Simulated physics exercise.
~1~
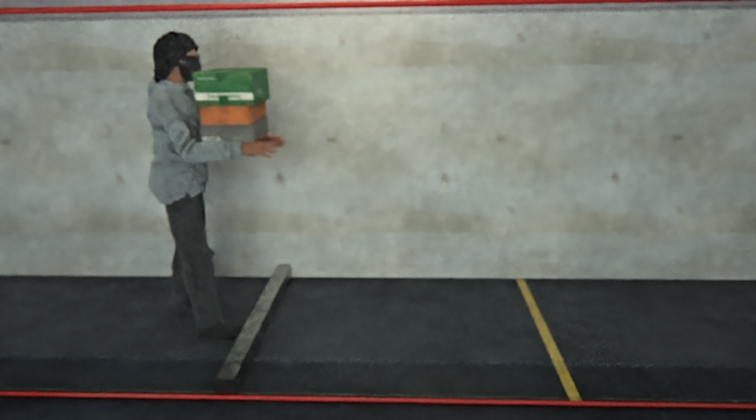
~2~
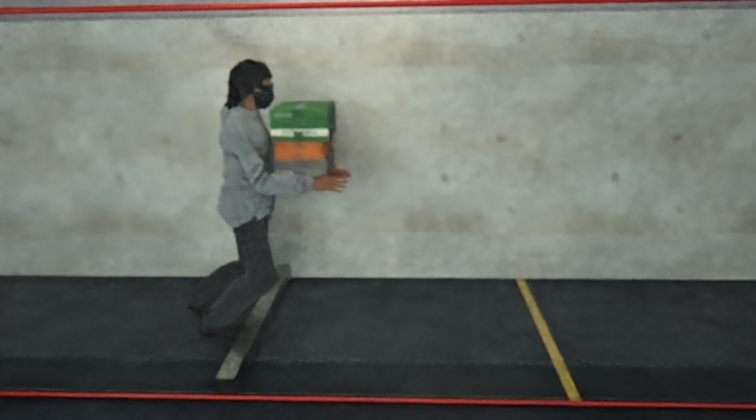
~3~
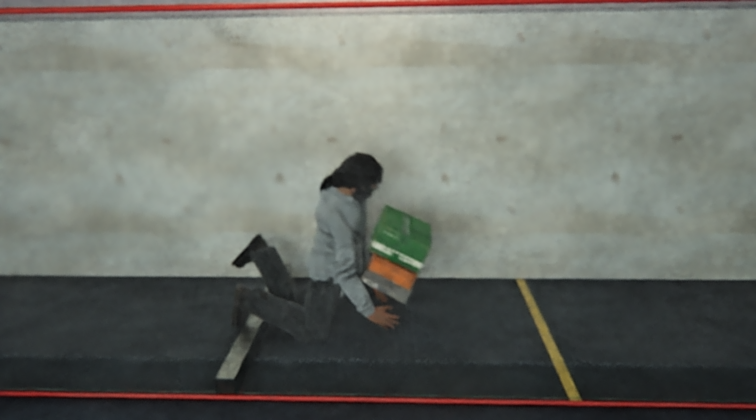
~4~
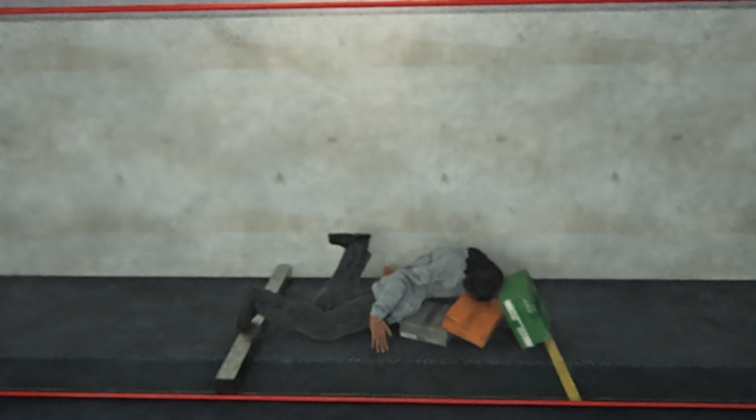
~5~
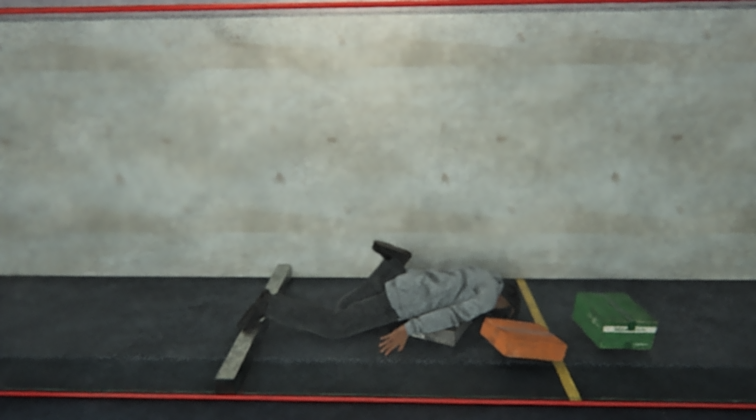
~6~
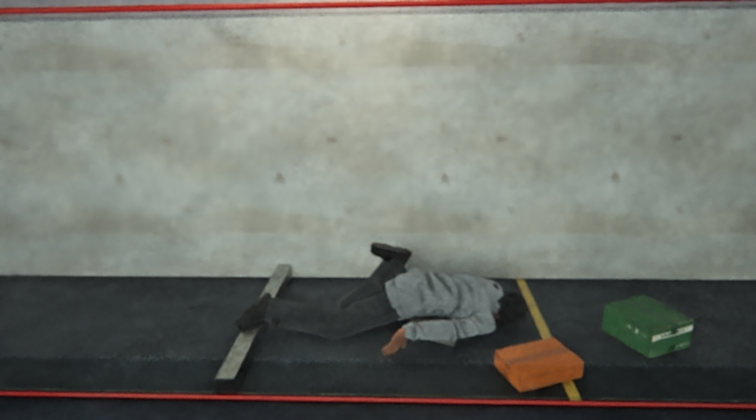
A masked, dark-haired person in a grey top and dark trousers stands at the left, seen from the side by a still camera, against a pale concrete wall, carrying stacked green, orange and grey boxes on both forearms. A grey rail lies at their feet, with a yellow line farther right on the dark floor. The person moves right, shins meeting the rail, then drops and pitches forward as the stack tips. The boxes spill ahead of the limp body. The green box tumbles beyond the yellow line, while the orange, the grey and the person's head stop short.
